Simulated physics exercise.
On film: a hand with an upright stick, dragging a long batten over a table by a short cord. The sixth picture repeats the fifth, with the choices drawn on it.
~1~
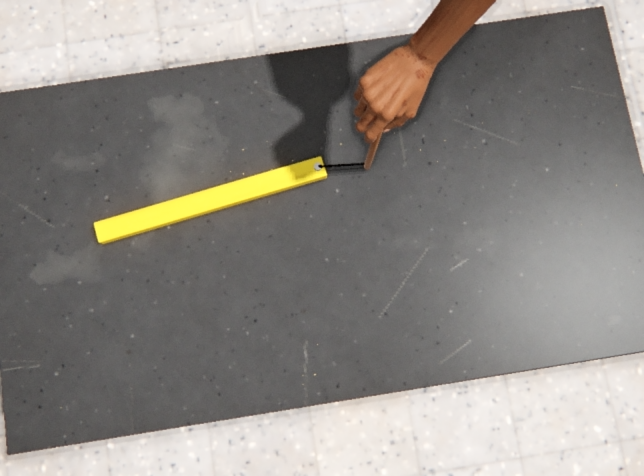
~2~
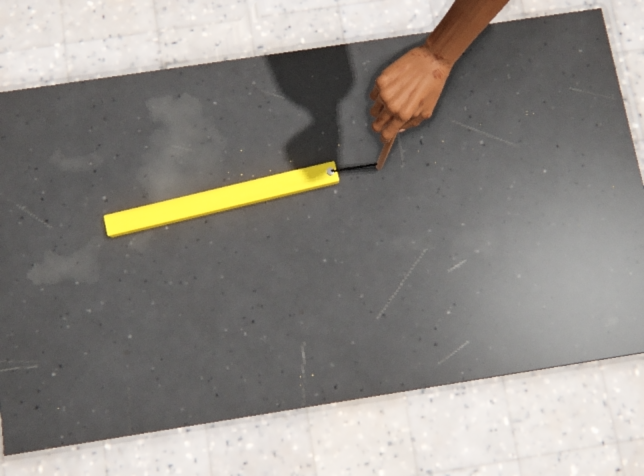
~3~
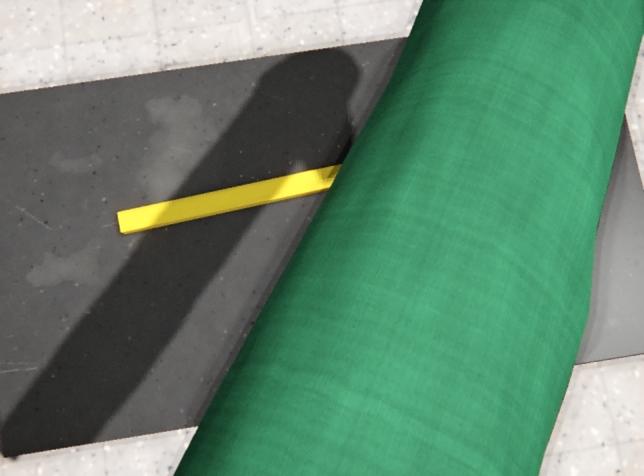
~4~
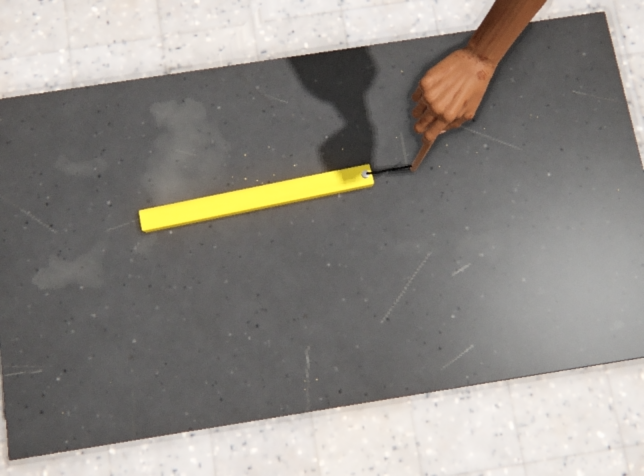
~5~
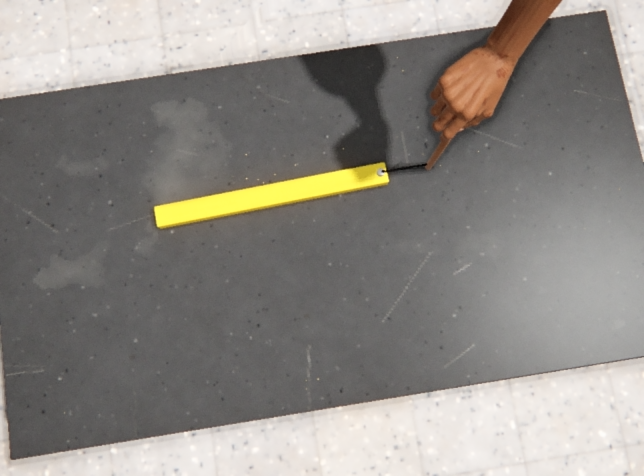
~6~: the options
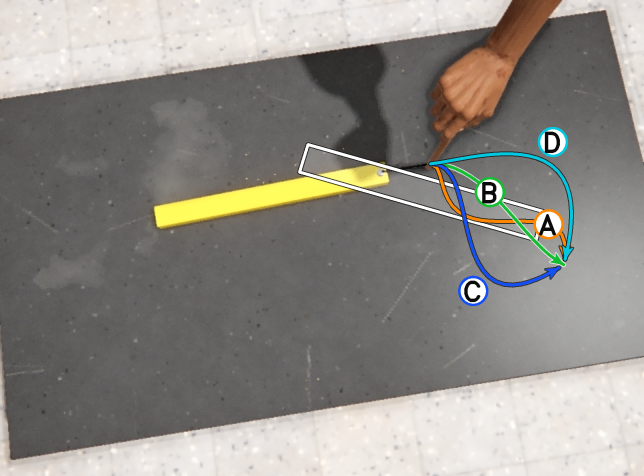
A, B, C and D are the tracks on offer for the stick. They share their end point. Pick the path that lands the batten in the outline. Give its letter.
The stick should follow D.
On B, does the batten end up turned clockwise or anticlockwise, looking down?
It turns clockwise.
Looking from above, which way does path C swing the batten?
It turns clockwise.
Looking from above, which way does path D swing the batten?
Clockwise.
On the marked copy, A from (430, 164) via (498, 222) to (565, 259); B from (430, 164) via (502, 204) to (564, 265); C from (430, 164) via (472, 247) to (559, 268); D from (430, 164) via (545, 161) to (565, 259); the outline at (421, 191).
Following D. Soon after the start, foot of the stick (509, 155), middle of the batten (351, 180).
Later, foot of the stick (569, 197), middle of the batten (410, 180).
In the end, foot of the stick (563, 265), middle of the batten (421, 193); it lies in the outline.
As for the rest, A leaves its middle at (408, 216); B leaves its middle at (405, 215); C leaves its middle at (401, 235).
